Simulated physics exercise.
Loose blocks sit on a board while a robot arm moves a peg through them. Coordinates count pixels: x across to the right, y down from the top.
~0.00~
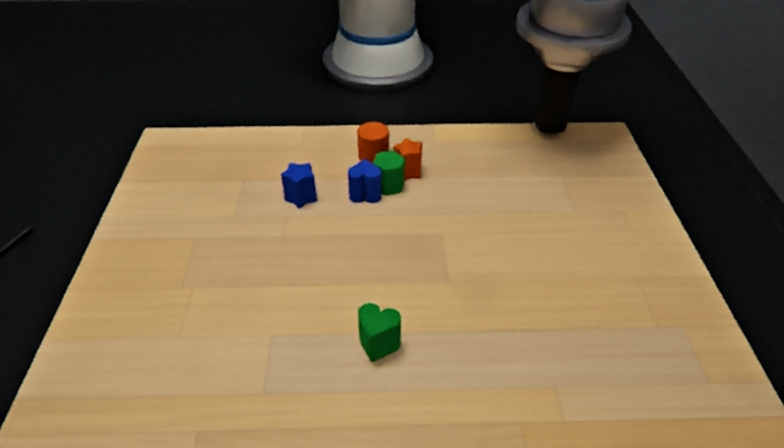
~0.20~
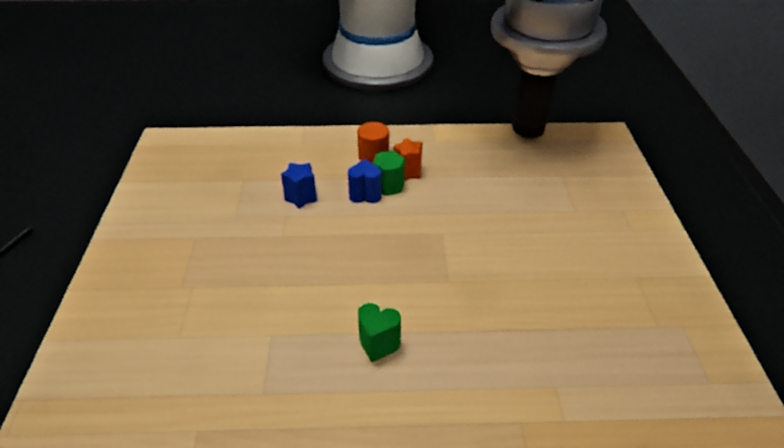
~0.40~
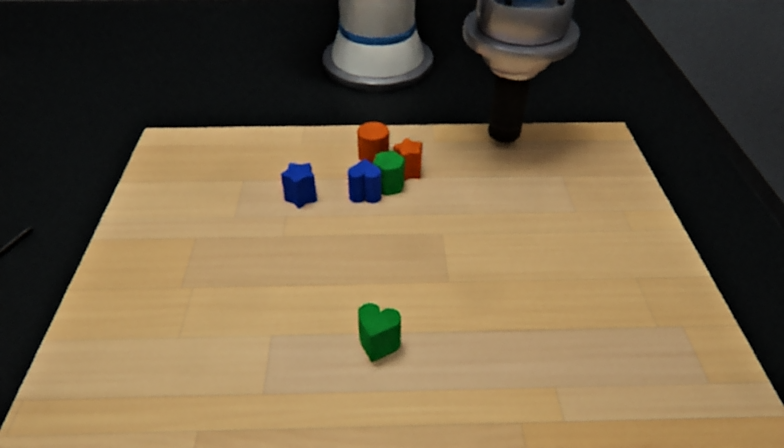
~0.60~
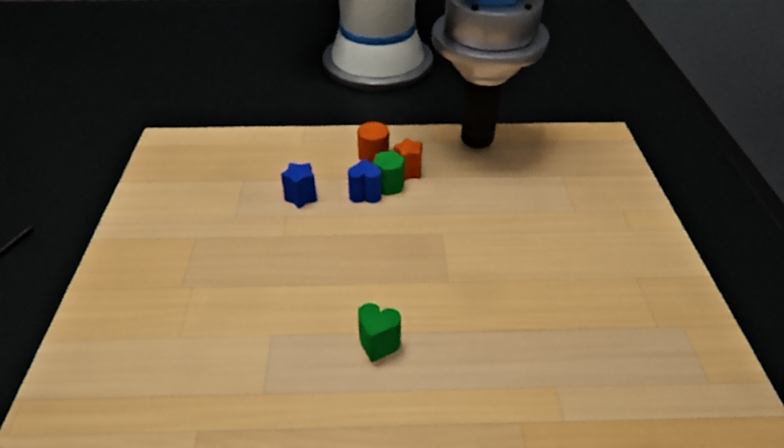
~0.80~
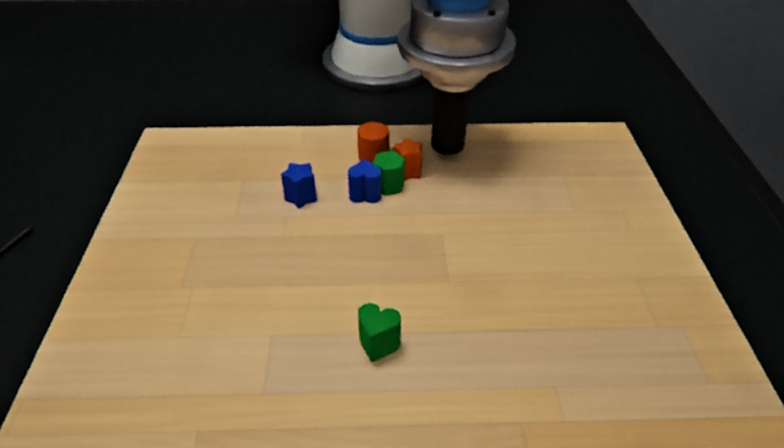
Robot arm moving its black peg steadily left along the board's far edge, nearing a cluster of blocks that stay still.
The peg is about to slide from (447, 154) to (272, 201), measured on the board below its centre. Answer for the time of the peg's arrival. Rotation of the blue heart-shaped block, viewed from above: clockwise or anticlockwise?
Its spin: Clockwise.
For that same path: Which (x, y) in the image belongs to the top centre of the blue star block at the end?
In the picture, it is at (245, 192).
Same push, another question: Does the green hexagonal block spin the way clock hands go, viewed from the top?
My answer is yes.
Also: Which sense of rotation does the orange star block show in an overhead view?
Short answer: Counterclockwise.
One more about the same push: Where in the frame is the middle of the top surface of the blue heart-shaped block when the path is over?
(343, 180)
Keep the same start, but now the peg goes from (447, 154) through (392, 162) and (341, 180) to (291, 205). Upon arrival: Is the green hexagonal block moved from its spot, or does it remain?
It shifts.
What follows on the original path. One third of the way, peg at (392, 162); blue heart-shaped block at (344, 179), turned 40° clockwise; green hexagonal block at (373, 180), turned 25° clockwise; orange star block at (382, 163), turned 60° anticlockwise.
Two thirds of the way, peg at (332, 177); blue heart-shaped block at (343, 180), turned 40° clockwise; green hexagonal block at (373, 189), turned 25° clockwise; orange star block at (369, 170).
At the end, peg at (271, 193); blue star block at (245, 192), turned 40° anticlockwise; blue heart-shaped block at (343, 180), turned 40° clockwise; green hexagonal block at (373, 189), turned 25° clockwise; orange star block at (369, 170), turned 130° anticlockwise.
